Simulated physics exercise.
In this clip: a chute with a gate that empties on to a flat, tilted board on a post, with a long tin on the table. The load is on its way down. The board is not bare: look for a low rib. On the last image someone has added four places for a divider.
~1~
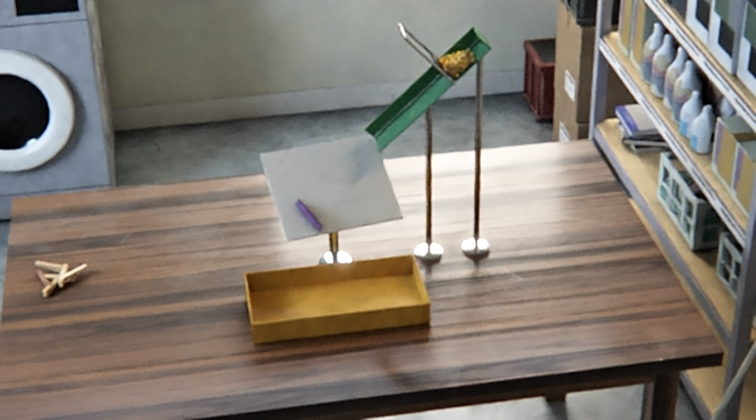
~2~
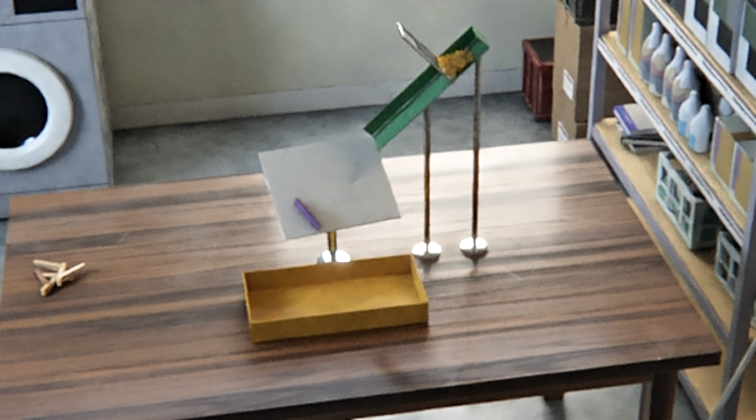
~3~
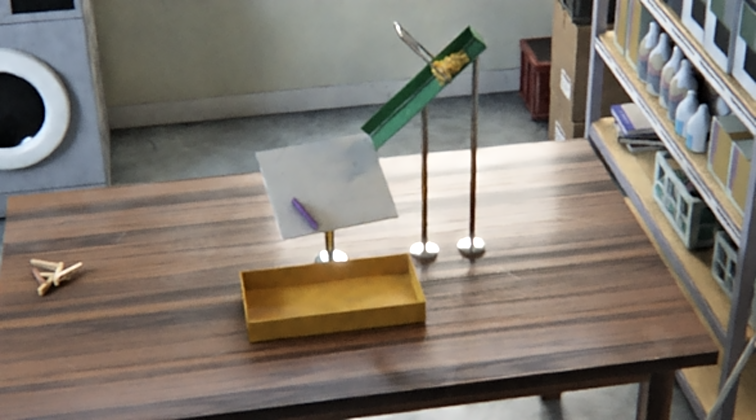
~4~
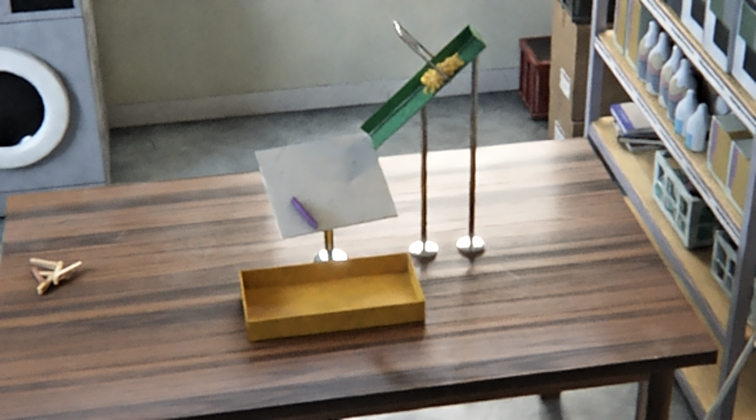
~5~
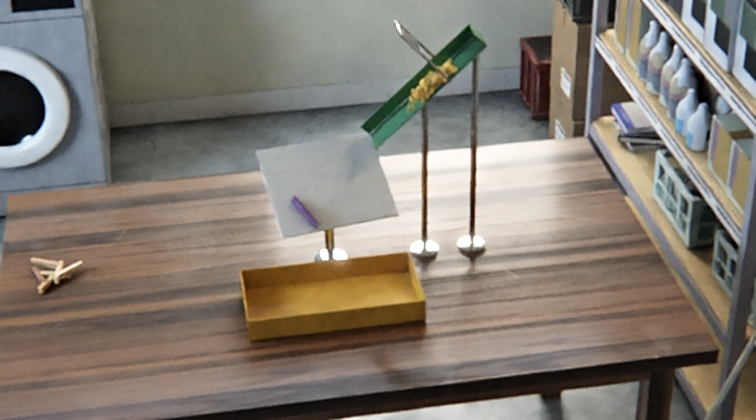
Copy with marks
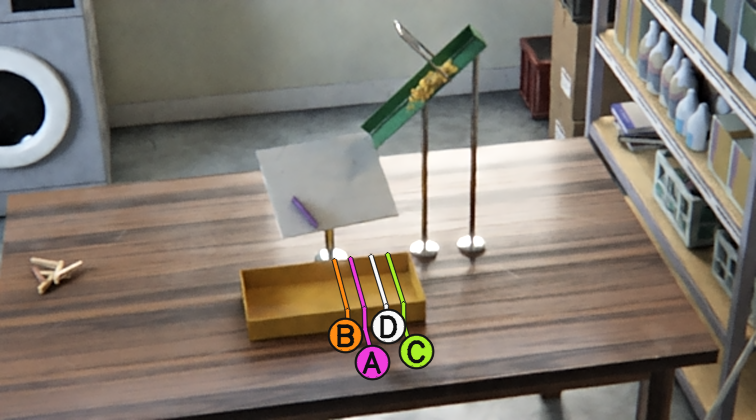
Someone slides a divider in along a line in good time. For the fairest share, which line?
B beats the others.
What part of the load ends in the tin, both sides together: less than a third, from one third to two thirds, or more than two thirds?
It is more than two thirds.
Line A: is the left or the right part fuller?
More lands on the left.
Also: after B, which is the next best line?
Here it is line A.
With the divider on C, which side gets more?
The left side.
On the marked copy, line A crosses the front rim at (364, 307); line B crosses the front rim at (347, 309); line C crosses the front rim at (403, 303); line D crosses the front rim at (385, 305).
Choosing A, of what is caught, most on the left of the divider, about a quarter on the right.
Choosing B, of what is caught, about half on the left of the divider, about half on the right.
Choosing C, of what is caught, all on the left of the divider, none on the right.
Choosing D, of what is caught, nearly all on the left of the divider, a small part on the right.
